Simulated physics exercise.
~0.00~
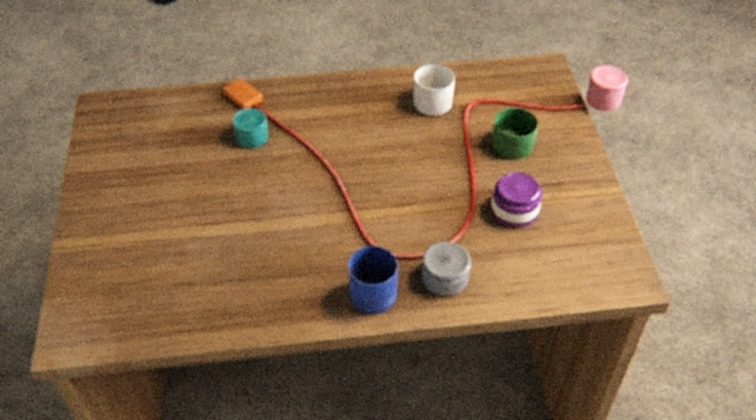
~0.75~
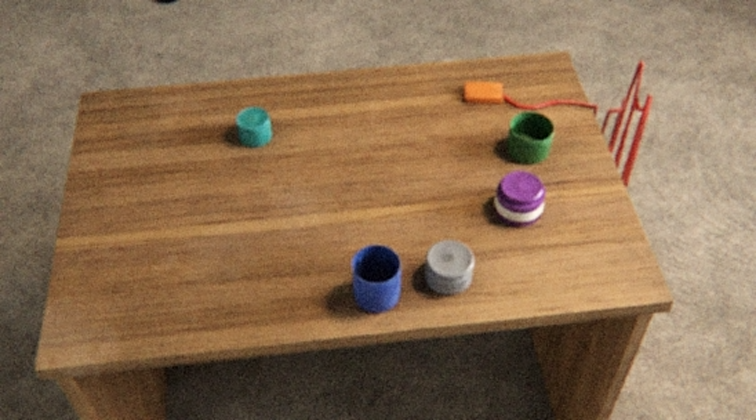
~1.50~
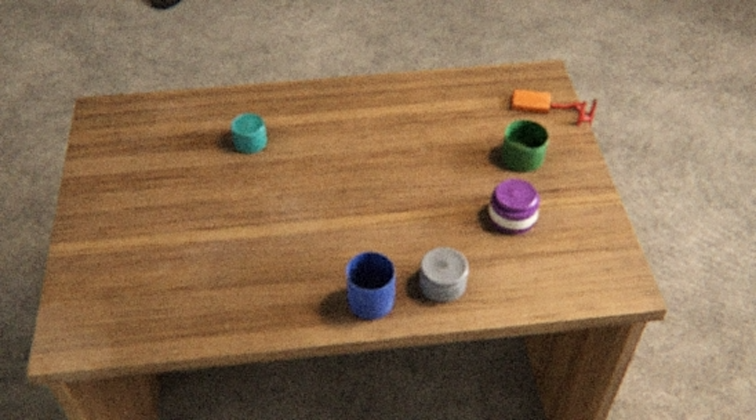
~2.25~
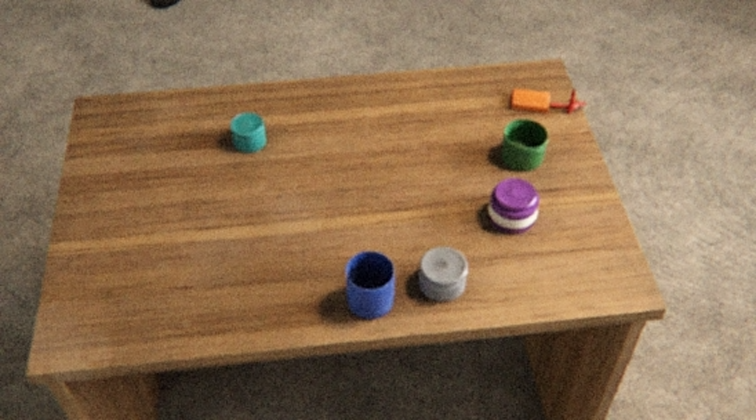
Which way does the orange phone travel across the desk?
It moves to the right, going from the upper left part of the desk to near the upper right corner.
